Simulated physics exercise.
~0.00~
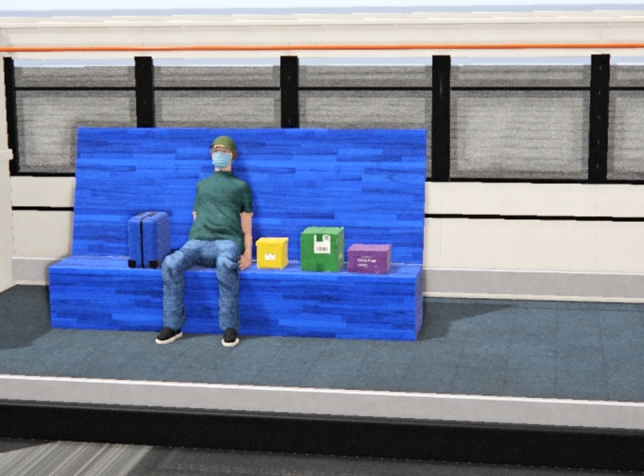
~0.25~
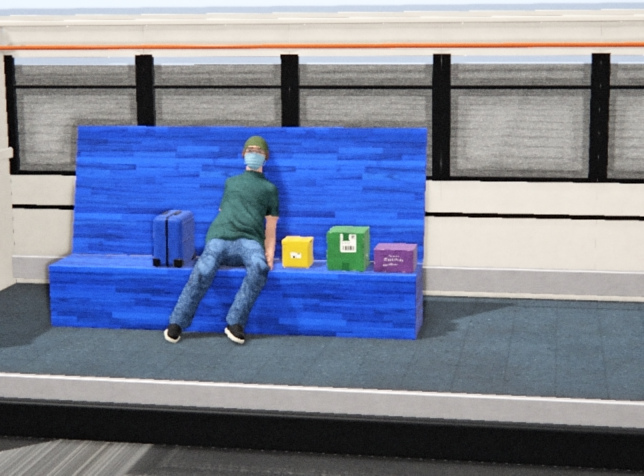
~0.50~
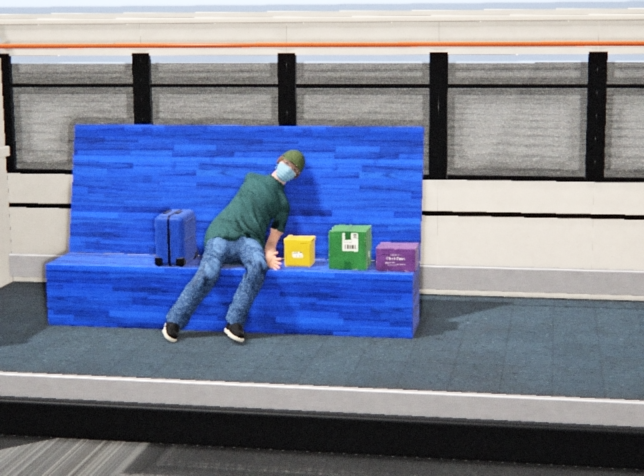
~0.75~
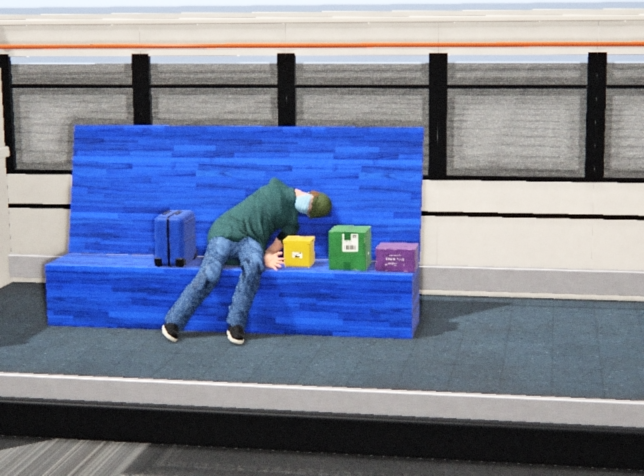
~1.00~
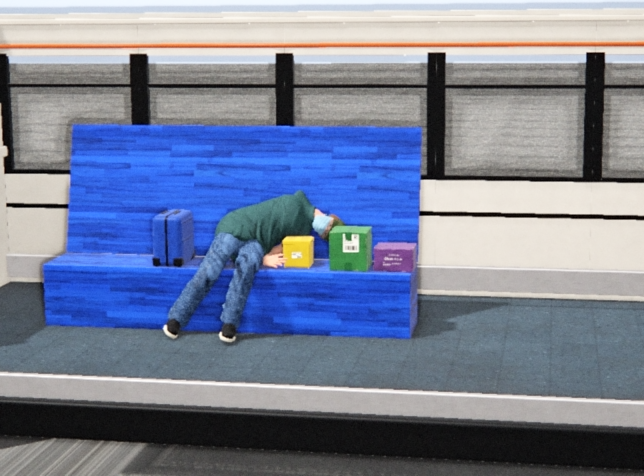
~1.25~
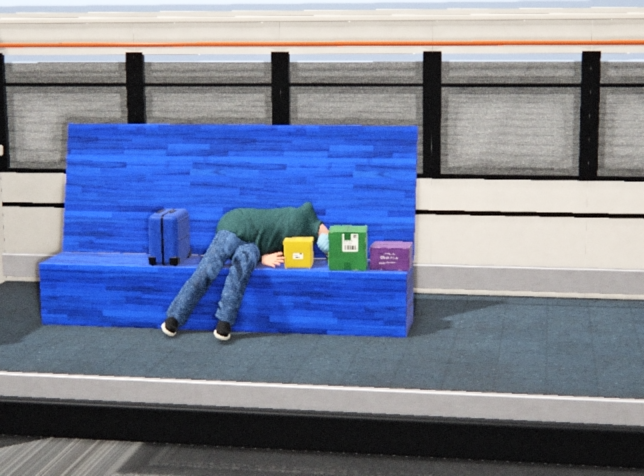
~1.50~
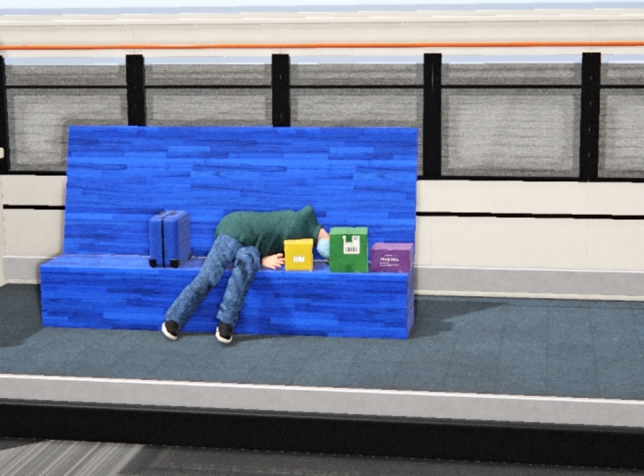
A man in a green shirt, jeans, cap and pale face mask sits on a long blue bench, seen from the front and slightly above by a gently swaying camera. A blue case stands upright to the left, with a yellow box, a larger green box and a small purple box to the right. Man and luggage slide a short way right together, and the luggage stops. He keeps tipping right, folding sideways until his torso lies along the seat behind the yellow box, his head by the green one. His hips and all the luggage remain on the bench.
